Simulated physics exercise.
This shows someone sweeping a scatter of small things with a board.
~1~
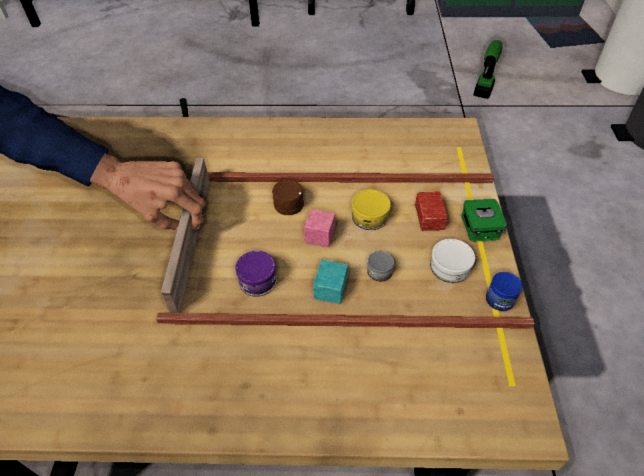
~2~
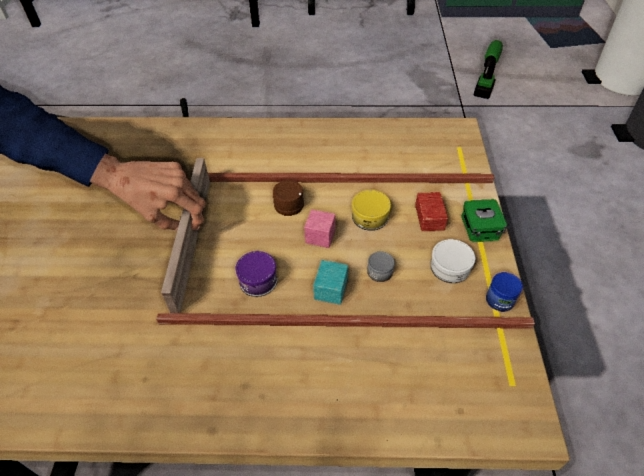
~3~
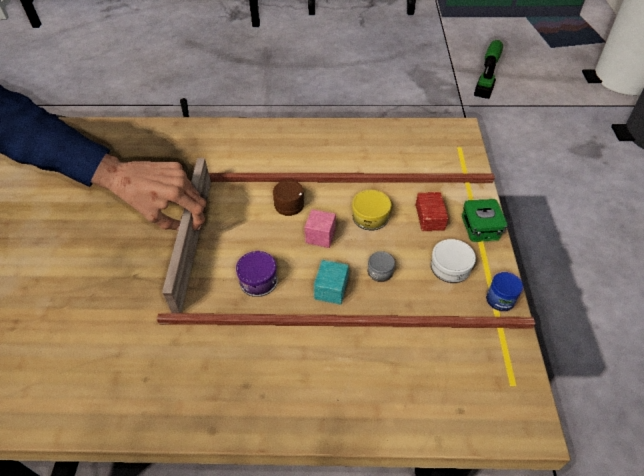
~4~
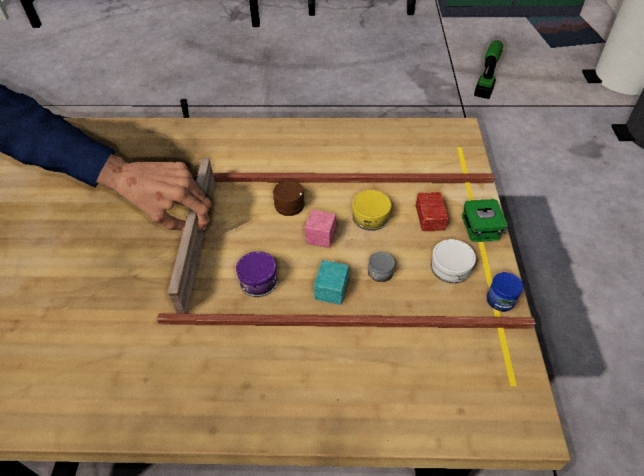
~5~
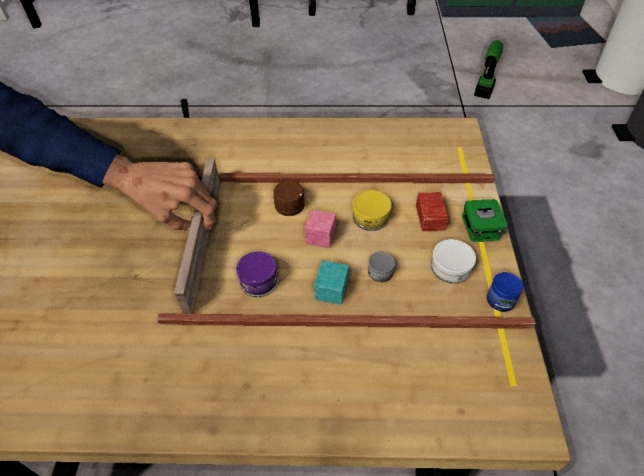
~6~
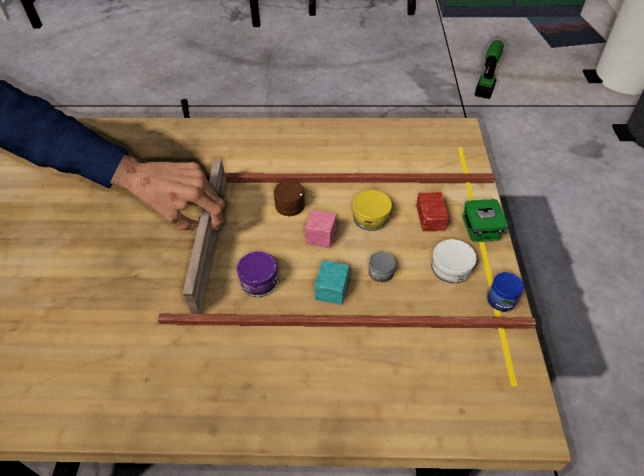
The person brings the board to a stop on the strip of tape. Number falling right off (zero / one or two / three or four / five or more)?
Lost five or more.
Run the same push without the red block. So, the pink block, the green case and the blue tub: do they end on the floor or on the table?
The pink block survives; the green case falls; the blue tub goes over.
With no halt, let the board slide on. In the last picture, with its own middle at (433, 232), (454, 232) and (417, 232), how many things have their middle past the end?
1, 2 and 1.
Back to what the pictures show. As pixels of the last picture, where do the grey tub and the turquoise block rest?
First: About (508, 250); second: About (516, 302).
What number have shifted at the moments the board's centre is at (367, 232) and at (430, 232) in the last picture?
The first count is 7, and then it's 9.
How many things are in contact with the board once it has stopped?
The number is 4.
Soon after, none off yet; blue tub at rest near (505, 292); green case at rest near (484, 221); white pot at rest near (453, 261).
Then, one off so far; blue tub at rest near (505, 292); green case falling near (520, 297); white pot moved about its own width near (494, 262).
At rest, the number that fall off is five or more; fallen, yellow pot, red block, white pot, green case and blue tub.
